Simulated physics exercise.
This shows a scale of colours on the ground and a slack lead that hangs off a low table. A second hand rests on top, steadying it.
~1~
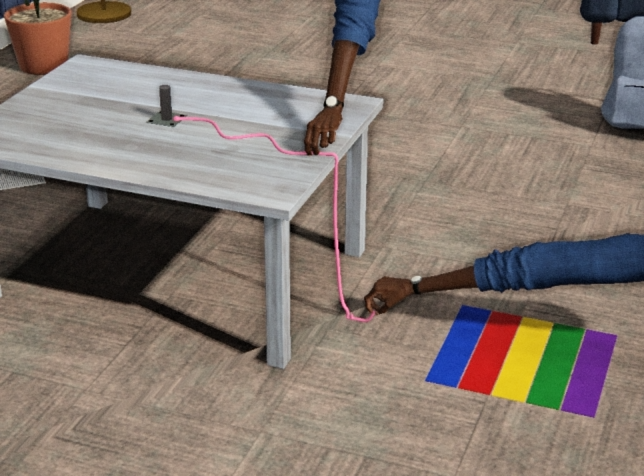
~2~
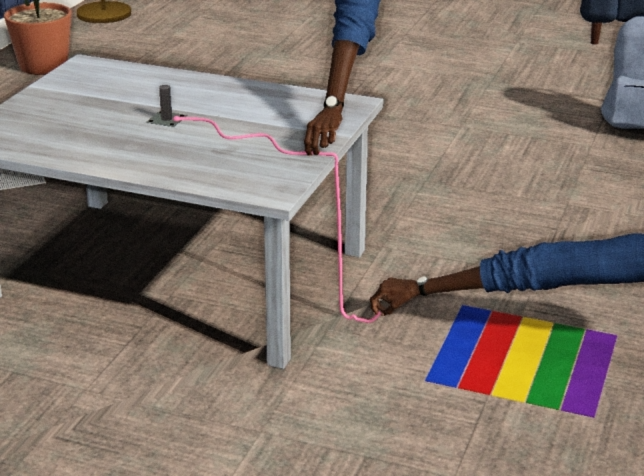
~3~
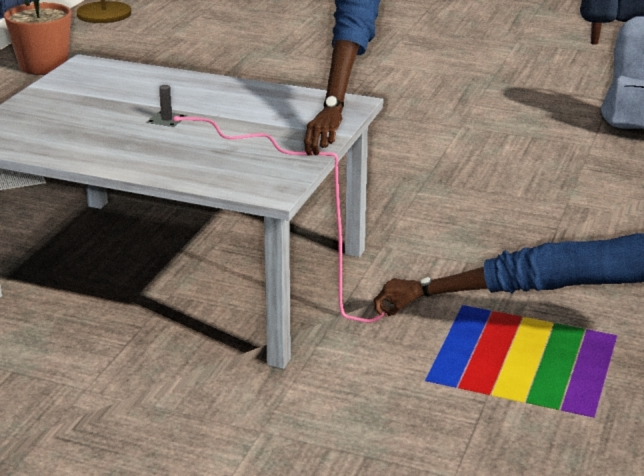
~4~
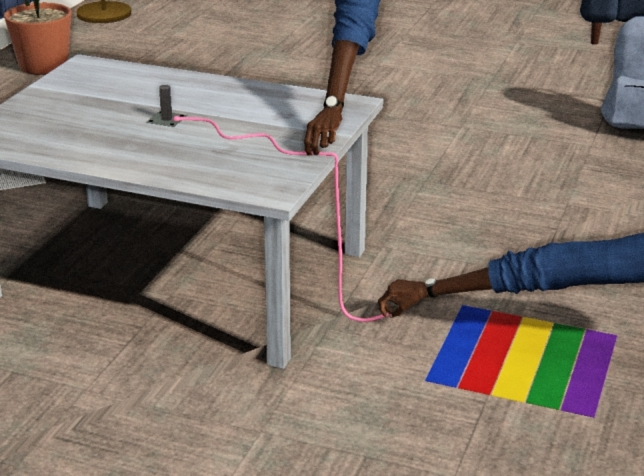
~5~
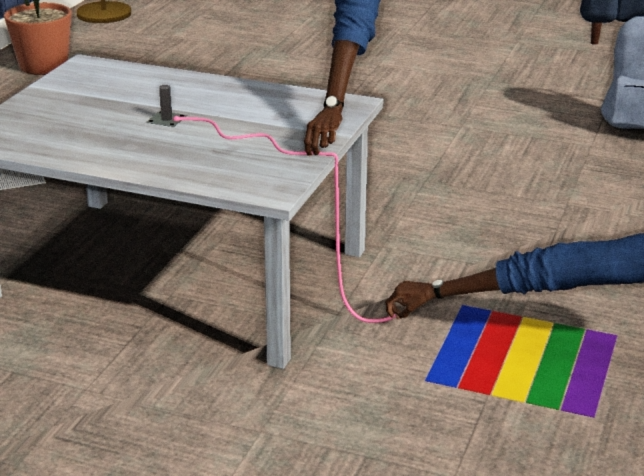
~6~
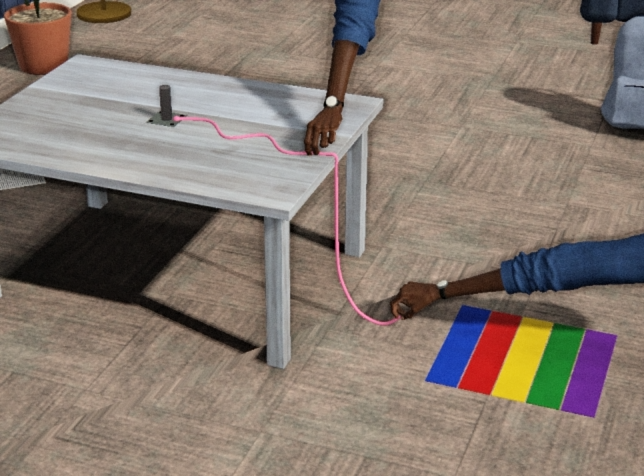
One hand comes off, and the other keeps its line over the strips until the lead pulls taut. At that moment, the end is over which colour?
Over yellow.
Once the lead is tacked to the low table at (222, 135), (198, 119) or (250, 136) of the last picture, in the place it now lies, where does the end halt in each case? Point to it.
Approximately (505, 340), (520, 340) and (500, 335) respectively.
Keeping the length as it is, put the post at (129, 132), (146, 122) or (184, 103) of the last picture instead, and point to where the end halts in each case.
Around (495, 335), (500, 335) and (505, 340).
A little later, end near (453, 327); over blue.
Next, end near (496, 336); over red.
When it is tight, end near (524, 342); over yellow. It gets as far as the yellow strip.
